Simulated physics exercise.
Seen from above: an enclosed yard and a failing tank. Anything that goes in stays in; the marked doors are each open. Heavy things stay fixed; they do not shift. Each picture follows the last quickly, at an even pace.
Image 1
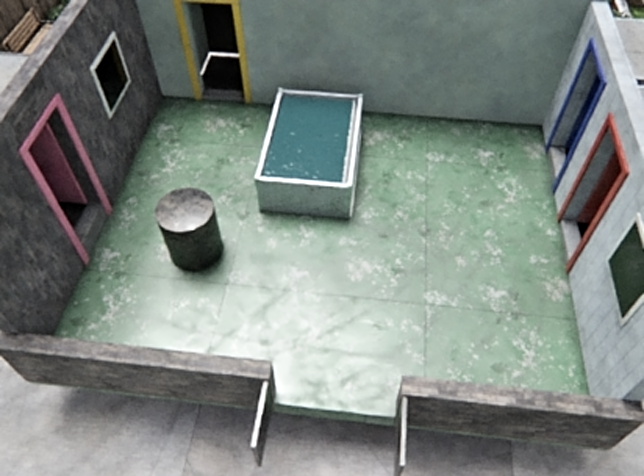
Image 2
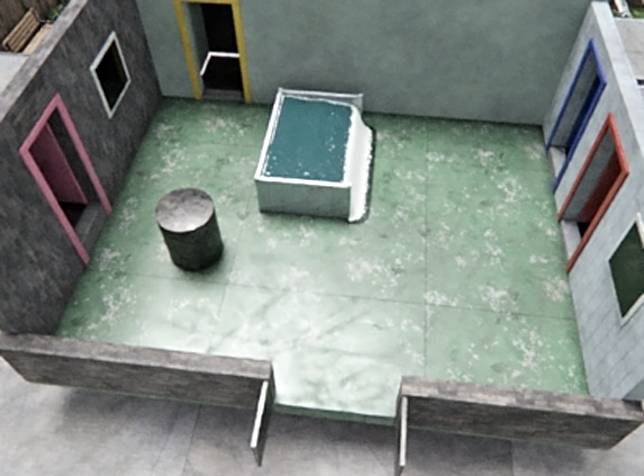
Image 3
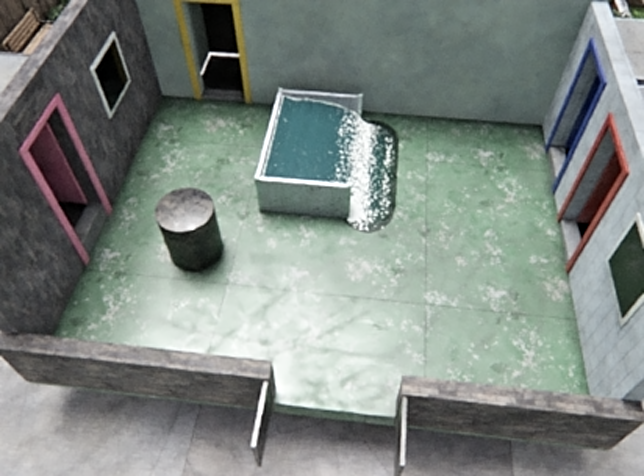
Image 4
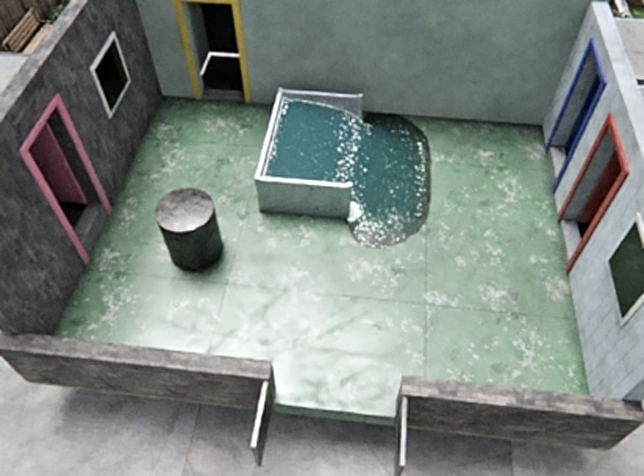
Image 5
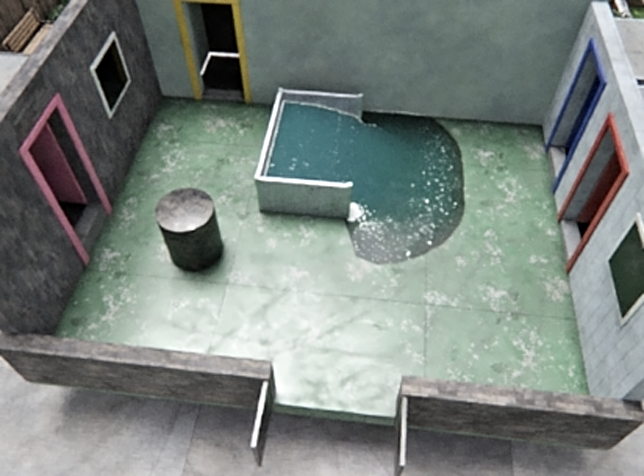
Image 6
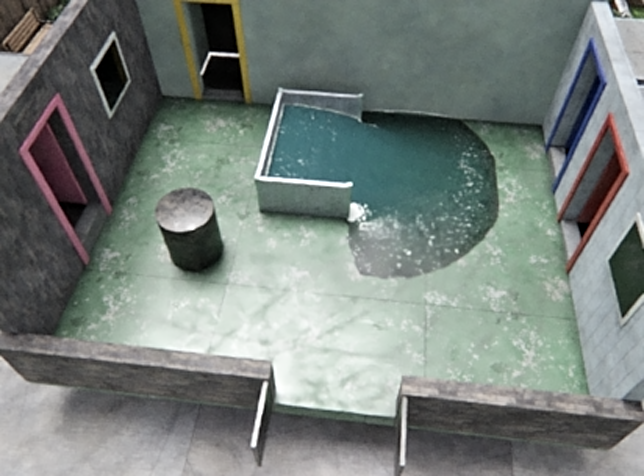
An enclosed yard with a mottled green floor and grey walls is seen from above by a still camera. A pale rectangular tank of teal water stands near the back wall, right of a yellow-framed doorway and a dark cylinder, with a pink doorframe at left and blue and red ones at right. The tank's right side gives way and water pours out, foaming white, then spreads rightward and forward in a widening rounded pool.
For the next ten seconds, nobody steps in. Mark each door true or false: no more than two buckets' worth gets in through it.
Blue door: False, yellow door: True, pink door: True, red door: False.
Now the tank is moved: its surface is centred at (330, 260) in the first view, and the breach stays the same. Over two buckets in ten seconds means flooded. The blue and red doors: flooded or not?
Looking at it, blue comes in under and red breaks the limit.
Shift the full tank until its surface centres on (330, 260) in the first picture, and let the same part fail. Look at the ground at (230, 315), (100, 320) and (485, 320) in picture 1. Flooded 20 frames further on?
Going through them in turn: Still bare, still bare and waterlogged.
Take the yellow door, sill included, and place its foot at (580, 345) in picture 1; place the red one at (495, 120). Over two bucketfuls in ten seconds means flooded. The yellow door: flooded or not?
Checking it, I find the yellow door overflows.
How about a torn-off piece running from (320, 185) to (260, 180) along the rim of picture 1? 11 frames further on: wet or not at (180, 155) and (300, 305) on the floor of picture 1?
In the order asked: The first spot is untouched and the second is swamped.
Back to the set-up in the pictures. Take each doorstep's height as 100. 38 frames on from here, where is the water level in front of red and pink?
The first comes to about 60 percent, the second to about 0 percent.
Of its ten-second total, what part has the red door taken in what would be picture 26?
It works out at roughly 95 percent of the ten-second total.
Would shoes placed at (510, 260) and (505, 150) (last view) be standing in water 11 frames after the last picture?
Result, in the order given: Wetted / wetted.
A moment on, water covers 35 % of the floor; the blue door under two buckets in, the yellow door not reached, the pink door not reached, the red door under two buckets in.
Next, water covers 40 % of the floor; the blue door over two buckets in, the yellow door not reached, the pink door not reached, the red door over two buckets in.
Then, water covers 40 % of the floor; the blue door far over two buckets in, the yellow door not reached, the pink door not reached, the red door far over two buckets in.
Later, water covers 65 % of the floor; the blue door far over two buckets in, the yellow door not reached, the pink door not reached, the red door far over two buckets in.
In the end, water covers 80 % of the floor; the blue door far over two buckets in, the yellow door wet at the sill, nothing in, the pink door wet at the sill, nothing in, the red door far over two buckets in.
